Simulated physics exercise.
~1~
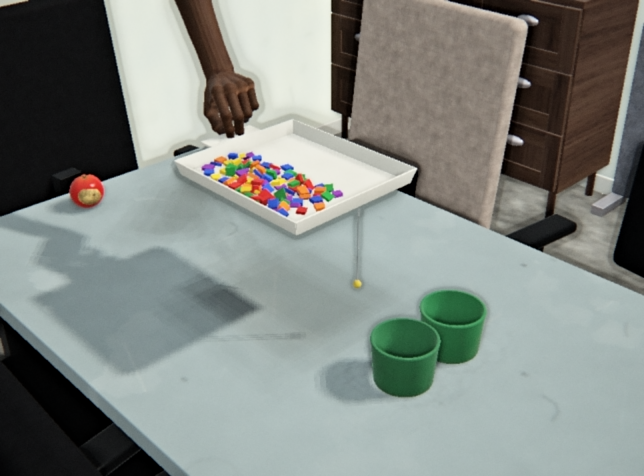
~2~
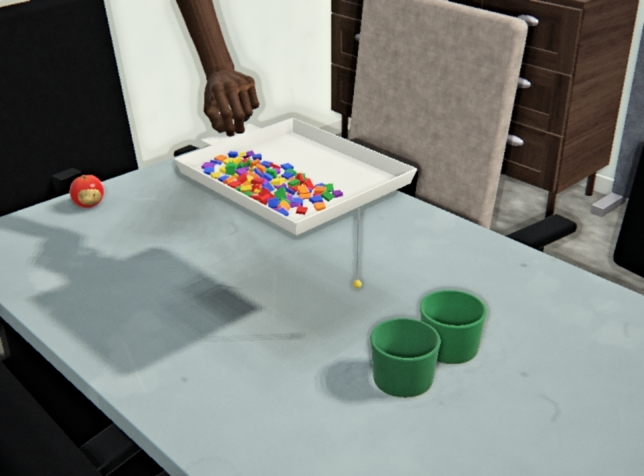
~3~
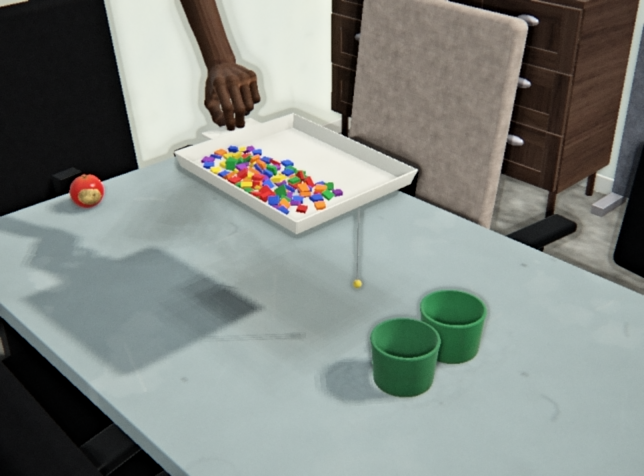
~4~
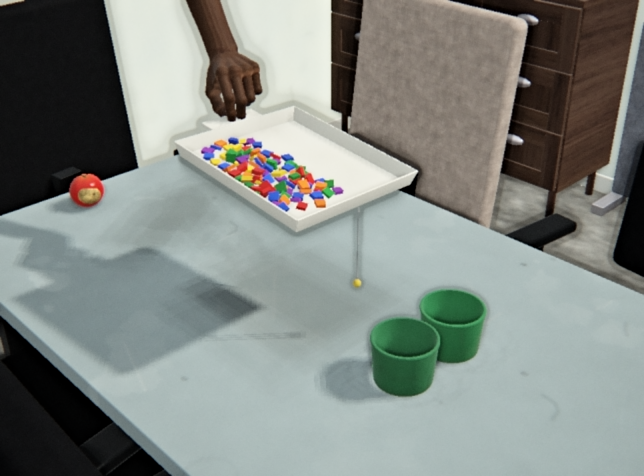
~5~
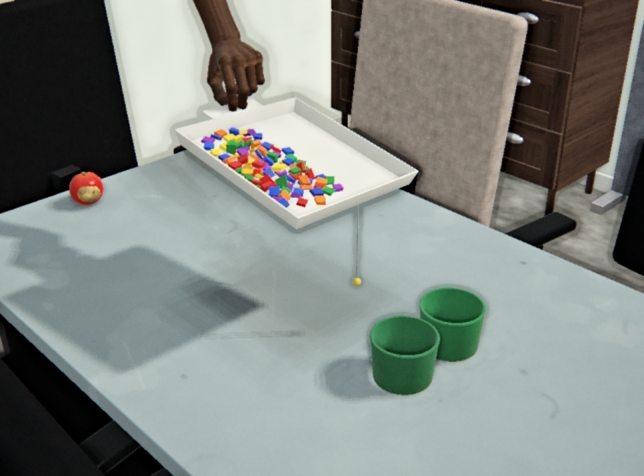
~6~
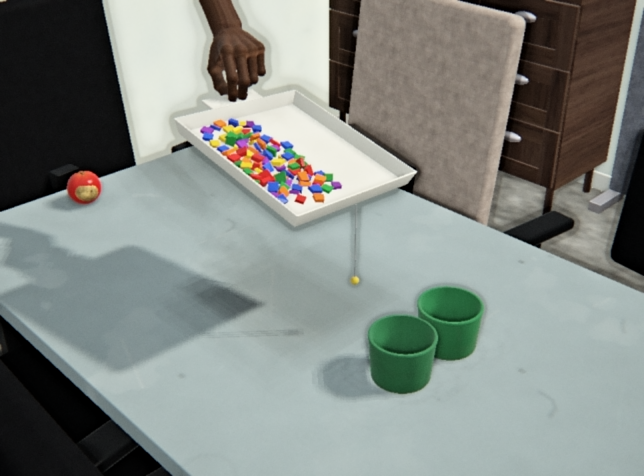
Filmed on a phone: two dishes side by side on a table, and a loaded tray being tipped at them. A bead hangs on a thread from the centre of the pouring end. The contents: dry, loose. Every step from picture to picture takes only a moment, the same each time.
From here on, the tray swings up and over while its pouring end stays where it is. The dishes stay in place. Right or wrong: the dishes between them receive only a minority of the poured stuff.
Right, they get under half.
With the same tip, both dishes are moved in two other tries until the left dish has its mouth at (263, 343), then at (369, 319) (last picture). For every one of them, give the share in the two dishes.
The first try gives 0 per cent, the second 60 per cent.
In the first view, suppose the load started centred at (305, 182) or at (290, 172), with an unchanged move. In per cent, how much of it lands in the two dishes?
The first gives 10 %, the second 0 %.
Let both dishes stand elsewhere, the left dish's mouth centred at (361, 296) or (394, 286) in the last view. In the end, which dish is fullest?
First try, the dish to the right; second try, the dish to the left.
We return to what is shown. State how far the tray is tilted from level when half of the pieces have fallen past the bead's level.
Somewhere around 105 degrees.
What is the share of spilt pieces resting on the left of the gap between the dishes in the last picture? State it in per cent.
It comes to near 80 percent of the spill.
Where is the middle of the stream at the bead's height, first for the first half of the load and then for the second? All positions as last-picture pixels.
Close to (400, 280), then close to (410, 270).
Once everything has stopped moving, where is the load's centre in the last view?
At about (407, 326).
Just after the last frame, tray tipped steeply; every one on the tray.
A moment on, tray tipped right over; roughly two thirds on the tray; just a few in the left dish; roughly a quarter outside both; about a tenth in the air.
Further on, tray tipped past a quarter turn; about a tenth in the left dish; almost all outside both.
When it is over, tray tipped past a quarter turn; about a tenth in the left dish; not one in the right dish; almost all outside both.
